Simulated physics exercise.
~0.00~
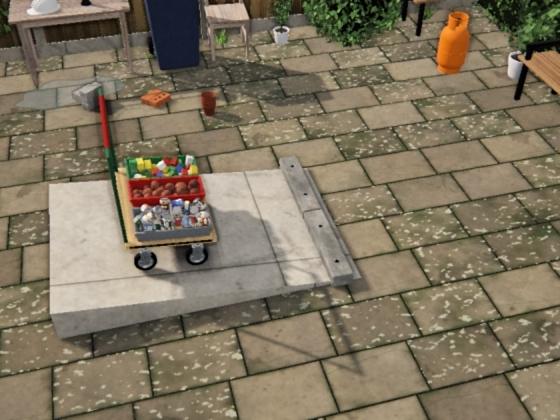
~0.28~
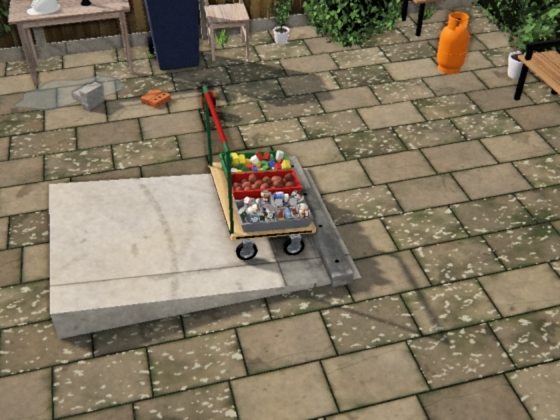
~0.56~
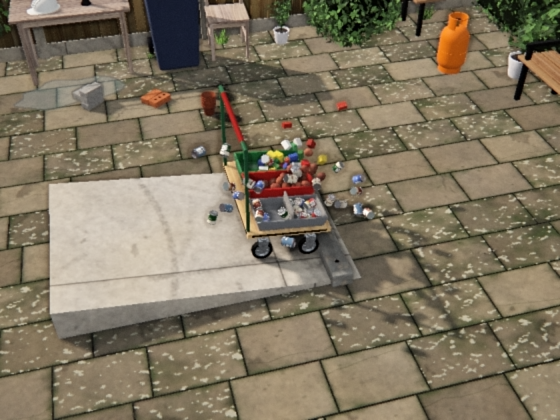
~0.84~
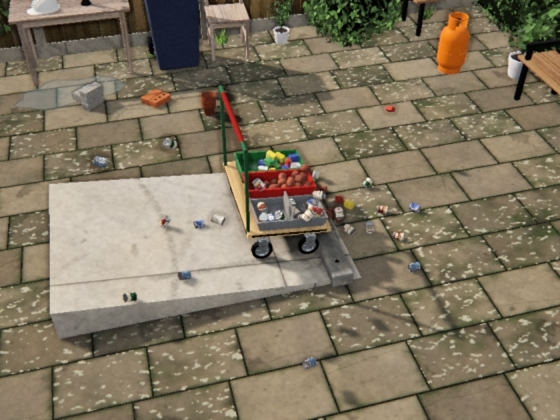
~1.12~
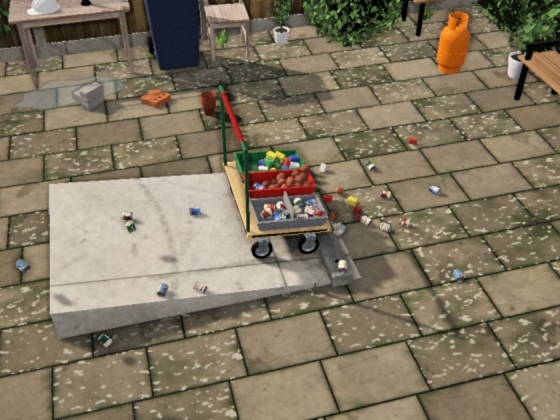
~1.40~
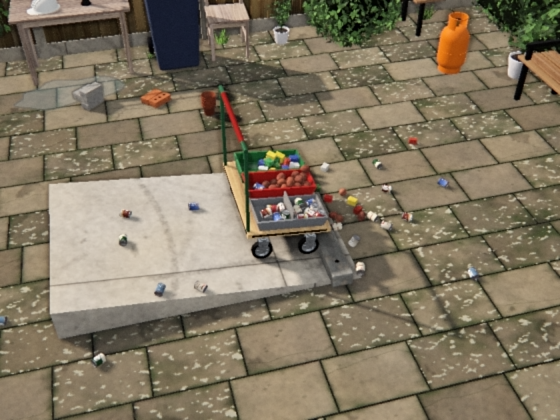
A small trolley with a red and green handle carries three open totes across a pale concrete ramp on a paved patio, seen from above. The green tote at the back holds toy bricks, the red one in the middle holds red potatoes, and the grey one in front holds small tins. The trolley rolls right and stops abruptly at the kerb. Loose goods fly up and scatter over the ramp and paving on both sides. The trolley ends upright, its totes still in place, with the grey one visibly depleted and many pieces lying around.
